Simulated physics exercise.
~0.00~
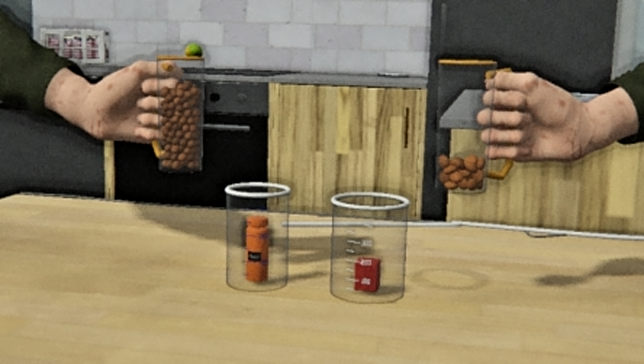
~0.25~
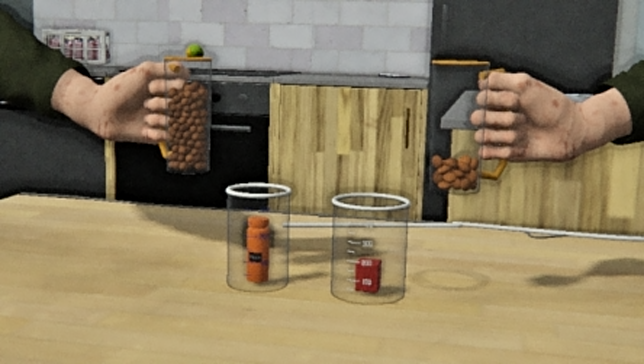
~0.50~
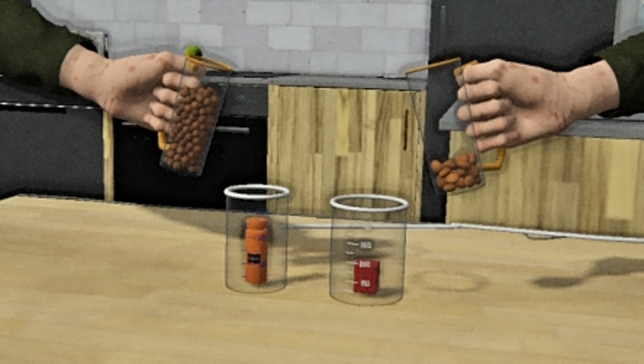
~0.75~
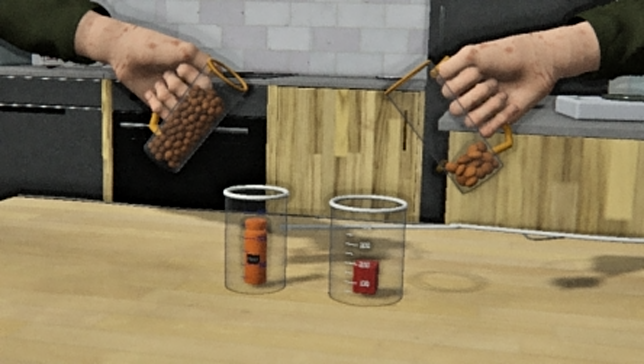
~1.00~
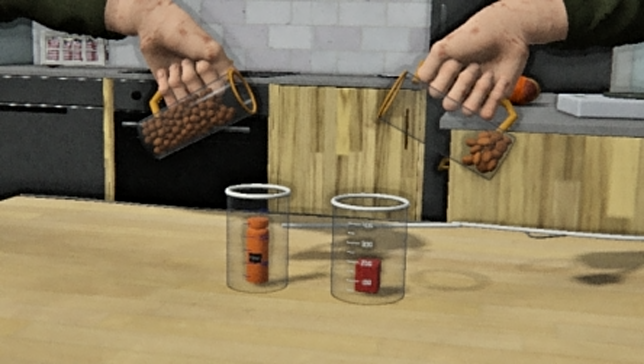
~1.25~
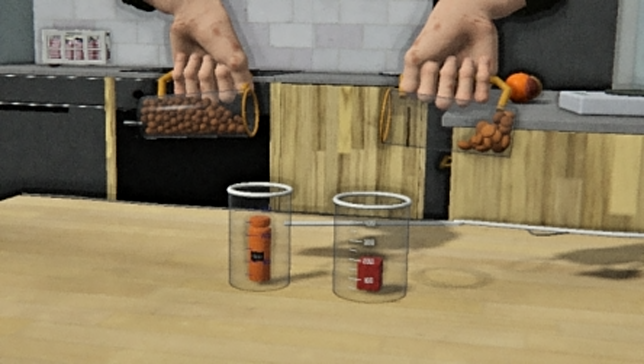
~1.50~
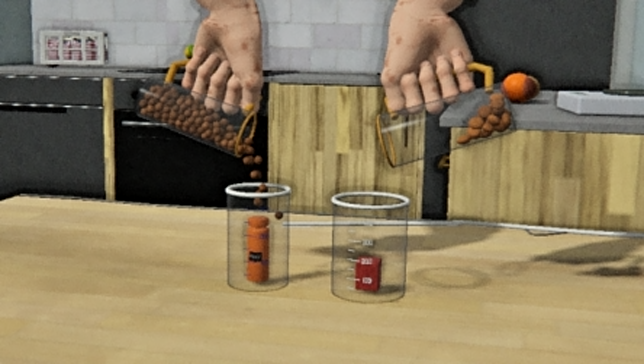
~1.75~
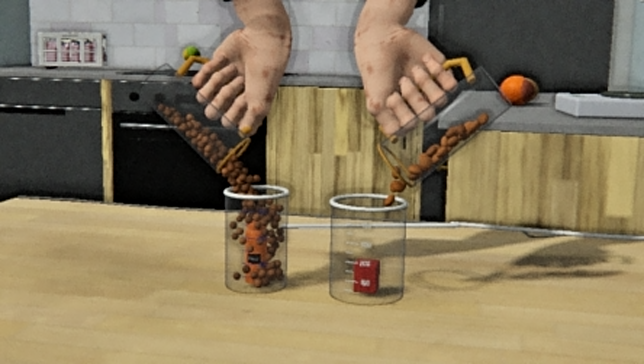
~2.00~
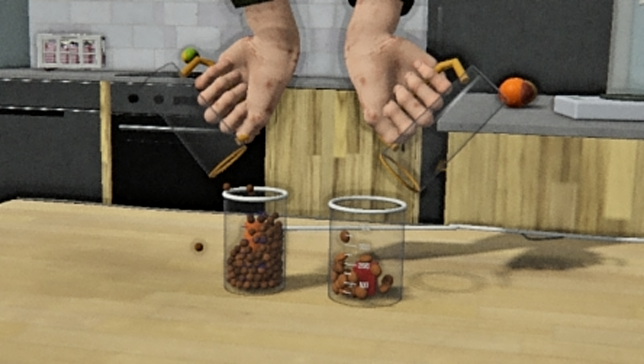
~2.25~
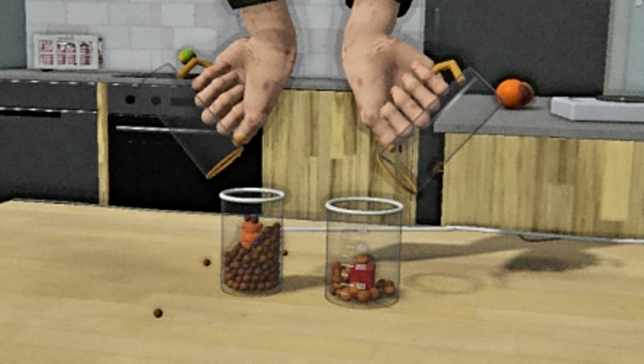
On a wooden kitchen table stand two clear beakers, an orange object upright in the left one and a red object in the right. Above them, two hands hold clear cups of small brown pieces, the left cup much fuller. The hands tip both cups inward until they lie on their sides, and the left one starts spilling first. Both then turn further over, pouring their pieces around the objects until the cups are empty. The left beaker ends about two thirds full, with a few strays on the table, the right about a quarter full, and both objects still show.
